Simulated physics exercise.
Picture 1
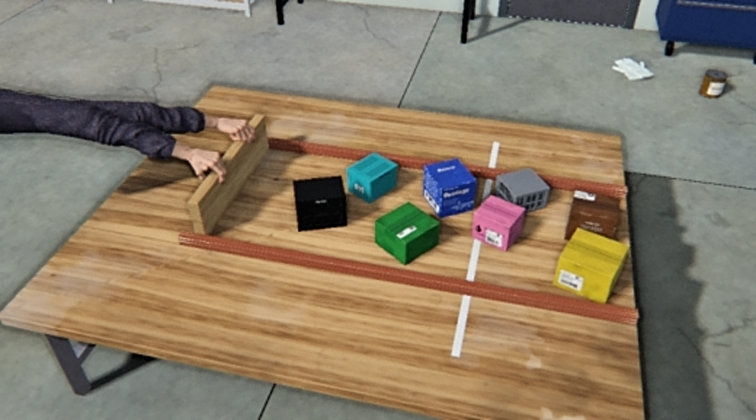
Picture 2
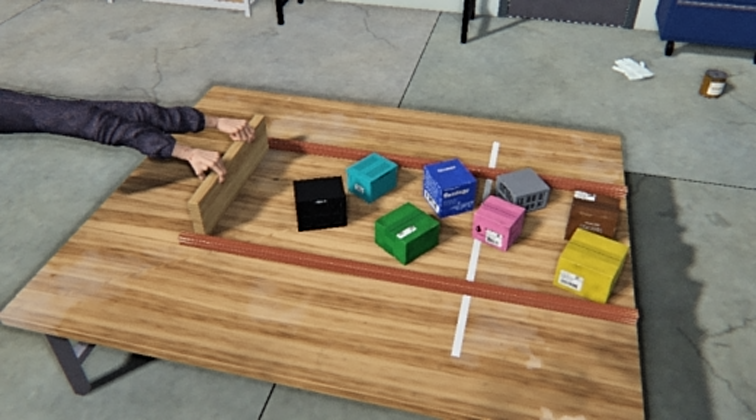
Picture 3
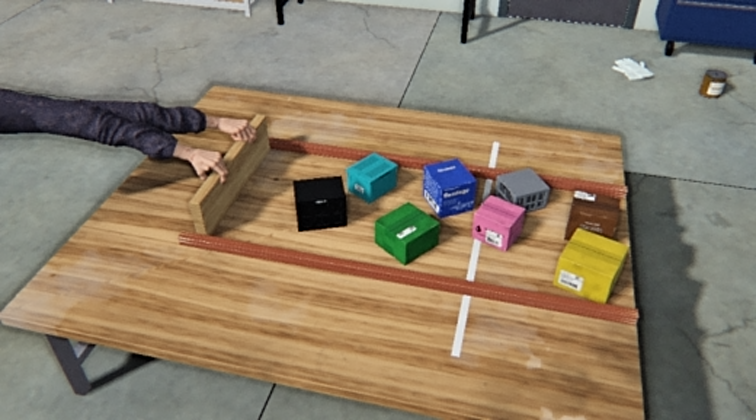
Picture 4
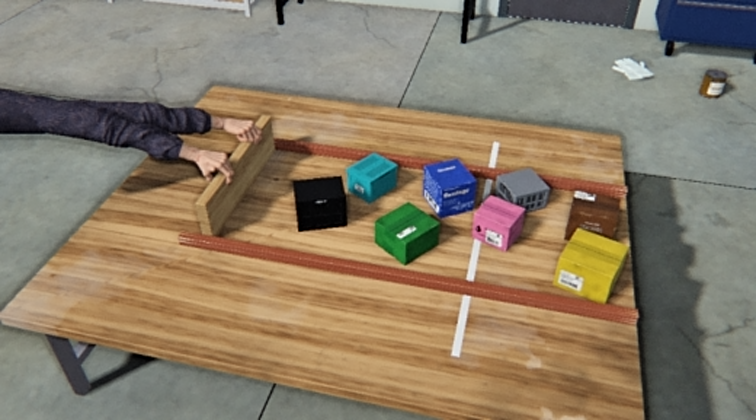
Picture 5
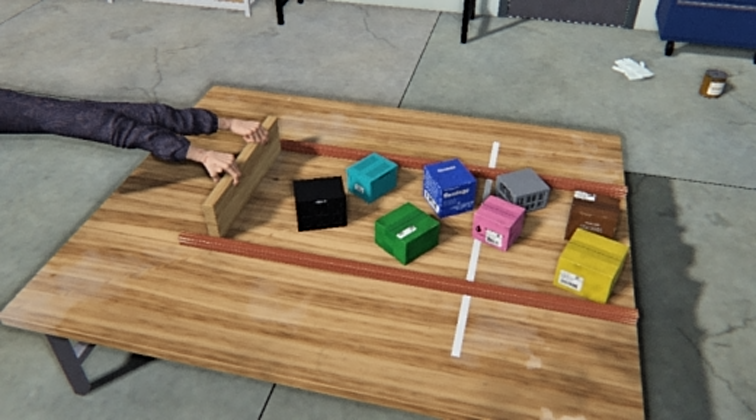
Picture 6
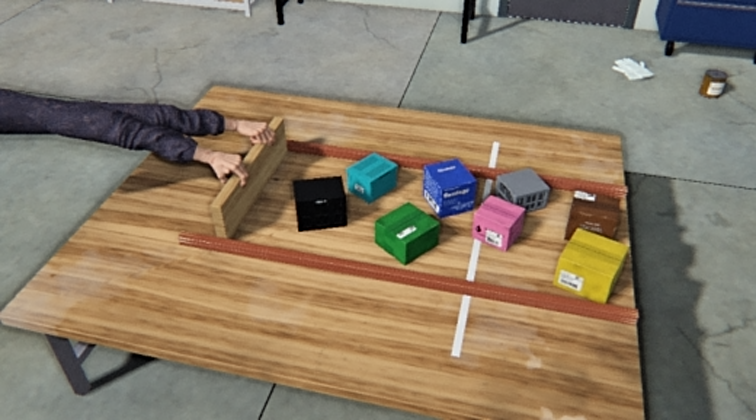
In this clip, two hands slide a wooden plank slightly to the right across a wooden table, toward a scatter of colourful boxes between two reddish strips, while the boxes stay still and the plank remains short of the black one.
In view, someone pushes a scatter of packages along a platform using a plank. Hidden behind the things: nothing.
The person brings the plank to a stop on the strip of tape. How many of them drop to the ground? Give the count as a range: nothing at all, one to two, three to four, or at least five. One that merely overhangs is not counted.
The count is nothing at all.
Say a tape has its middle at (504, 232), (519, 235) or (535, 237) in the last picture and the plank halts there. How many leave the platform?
Try 1: 0; try 2: 1; try 3: 3.
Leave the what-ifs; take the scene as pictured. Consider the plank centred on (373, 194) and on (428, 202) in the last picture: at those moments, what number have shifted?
Well, it's 3 at the first one and 6 at the second.
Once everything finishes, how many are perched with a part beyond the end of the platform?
The count would be 1.
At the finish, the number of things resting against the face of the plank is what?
Well, it touches 2.
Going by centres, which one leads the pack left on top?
The foremost one is the yellow parcel.
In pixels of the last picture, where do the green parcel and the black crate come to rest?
Reading them off: First (550, 269); then (503, 238).
Soon after, none off yet; brown parcel at rest near (592, 220); yellow parcel at rest near (591, 266); grey crate at rest near (522, 192).
At rest, the number that fall off is zero.
